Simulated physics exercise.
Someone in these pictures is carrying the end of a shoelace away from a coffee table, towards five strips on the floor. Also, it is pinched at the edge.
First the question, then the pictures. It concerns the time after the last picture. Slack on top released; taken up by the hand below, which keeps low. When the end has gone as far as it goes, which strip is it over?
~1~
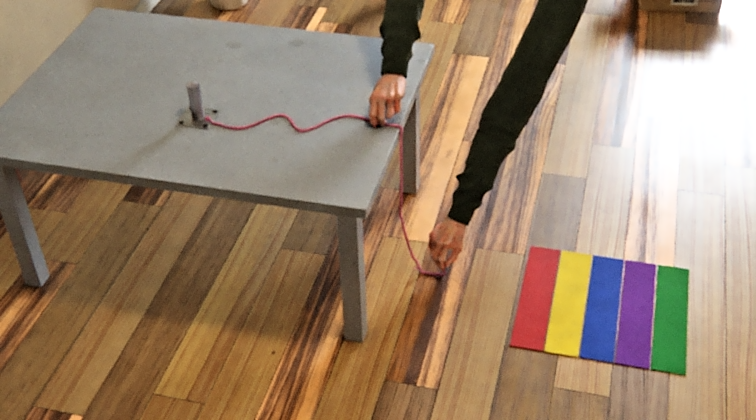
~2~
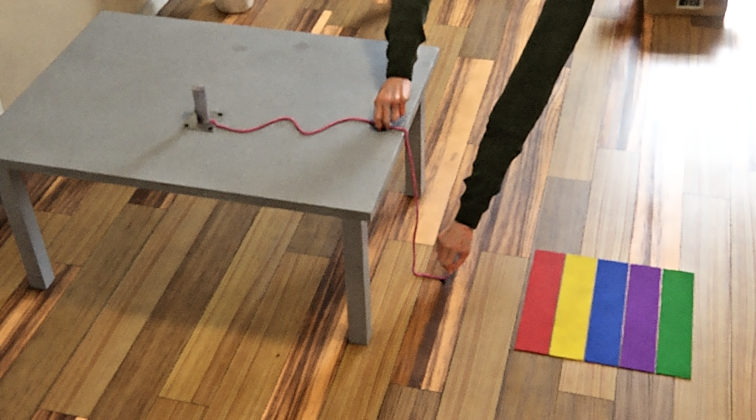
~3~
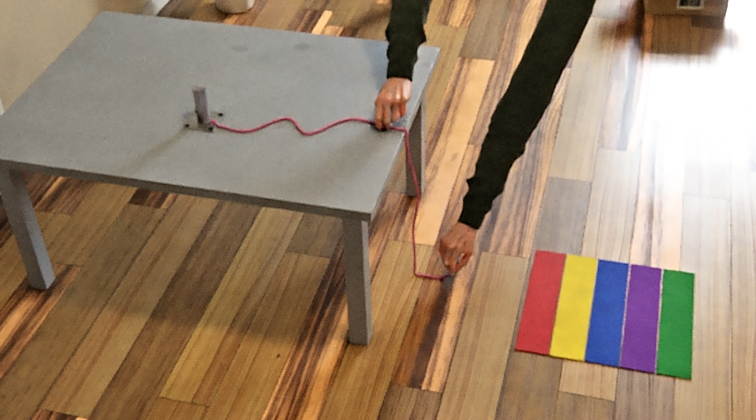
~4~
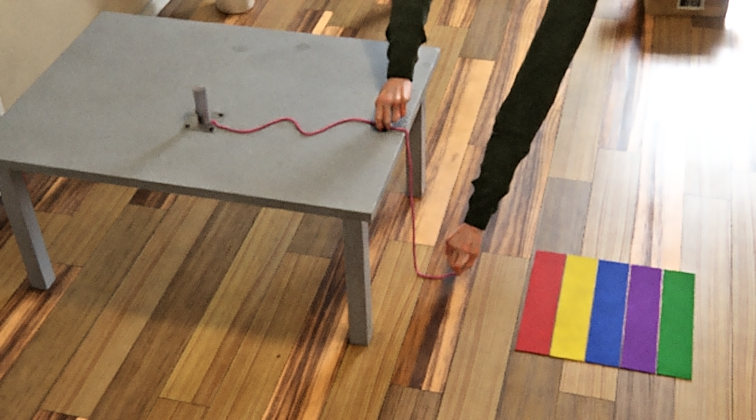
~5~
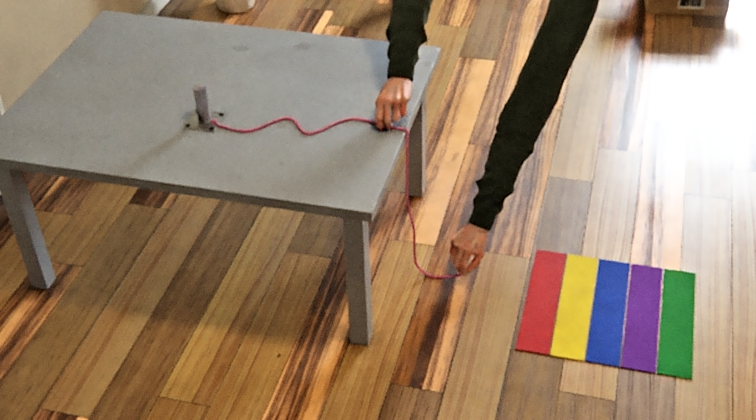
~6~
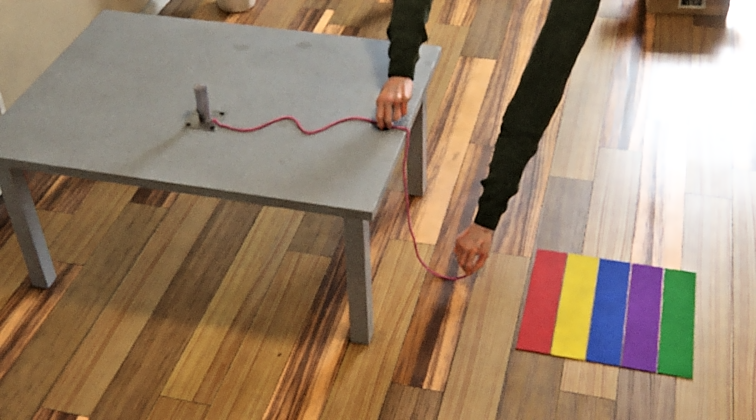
It is over the blue strip.
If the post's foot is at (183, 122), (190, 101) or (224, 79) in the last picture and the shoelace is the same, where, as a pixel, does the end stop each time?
The first try gives about (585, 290), the second about (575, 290) and the third about (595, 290).
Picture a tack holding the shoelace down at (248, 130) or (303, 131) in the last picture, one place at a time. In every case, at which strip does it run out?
The end stops on blue and then on yellow.
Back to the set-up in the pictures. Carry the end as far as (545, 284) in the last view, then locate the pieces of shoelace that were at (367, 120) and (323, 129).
Approx. (401, 131); approx. (352, 128).
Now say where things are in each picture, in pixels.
End (444, 266); red (530, 329); yellow (564, 334); blue (599, 340); purple (634, 346); green (670, 352), in the first picture.
End (452, 270); shoelace through (236, 131) (297, 126) (360, 119) (410, 153) (417, 210) (415, 261), in the second picture.
End (455, 271), in the third picture.
End (461, 272); shoelace through (237, 131) (298, 126) (361, 120) (409, 153) (413, 210) (415, 262), in the fourth picture.
End (466, 272), in the fifth picture.
End (471, 272); shoelace through (238, 130) (299, 125) (362, 119) (406, 151) (408, 208) (420, 261), in the sixth picture.
A little later, end near (545, 284); over red.
Next, end near (587, 290); over yellow.
When it is tight, end near (612, 294); over blue. It gets as far as the blue strip.
